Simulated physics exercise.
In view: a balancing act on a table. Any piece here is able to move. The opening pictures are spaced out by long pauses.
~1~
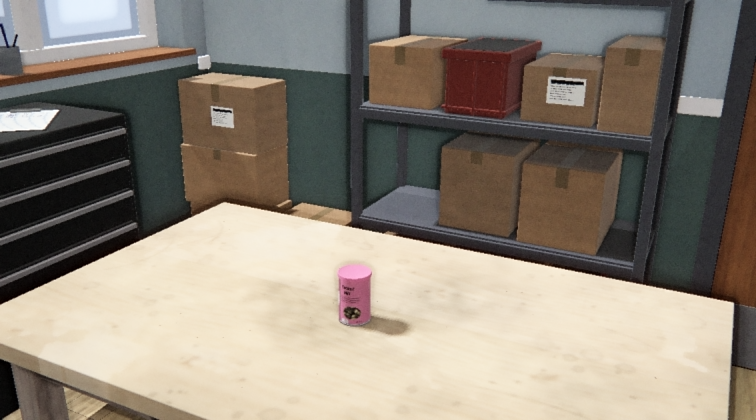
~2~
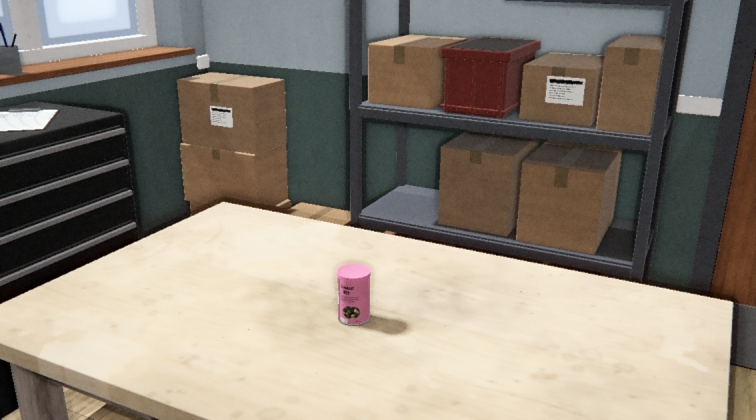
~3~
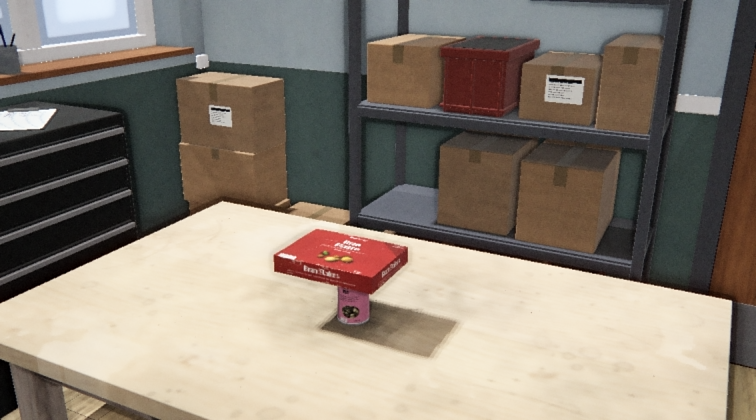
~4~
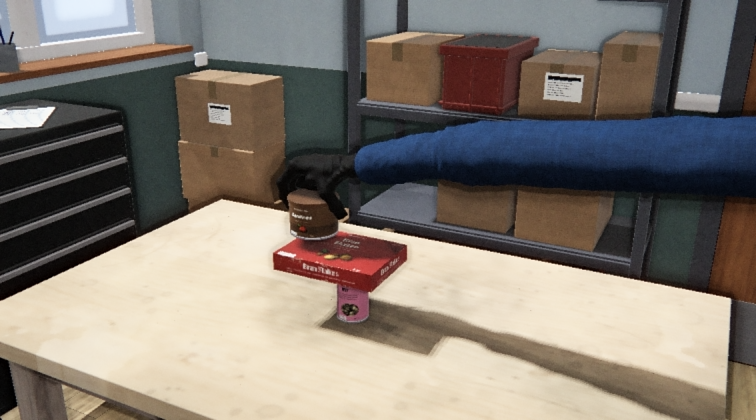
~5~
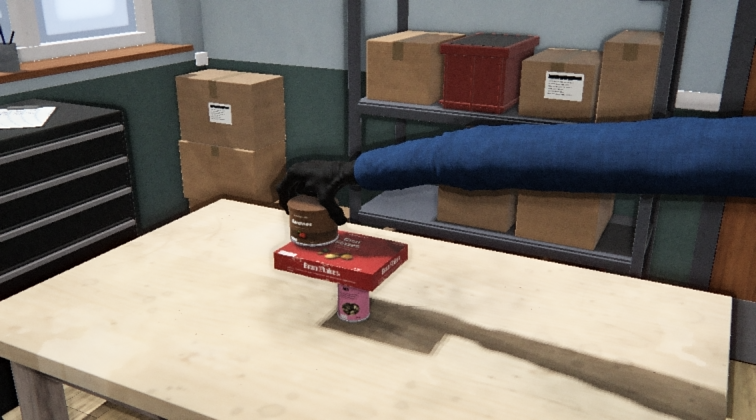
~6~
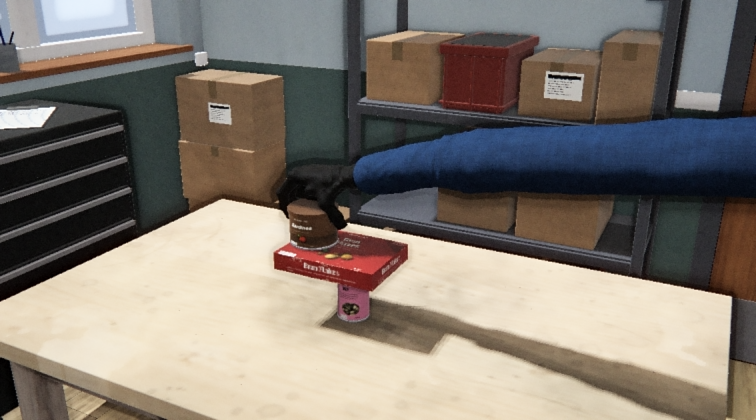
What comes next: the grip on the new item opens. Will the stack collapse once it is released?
My guess is the stack will not be secure.
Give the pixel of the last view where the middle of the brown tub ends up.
About (263, 268).
Then, 0.30 s on from there, brown tub now fallen; red packet turned 46° from how it was put.
Then, 0.50 s on from there, red packet on its side.
Then, 1.00 s on from there, red packet now fallen.
In the end, fallen, brown tub and red packet; pink tin unmoved. At the end, from the last picture's camera, brown tub near (263, 268). The stack gives way.
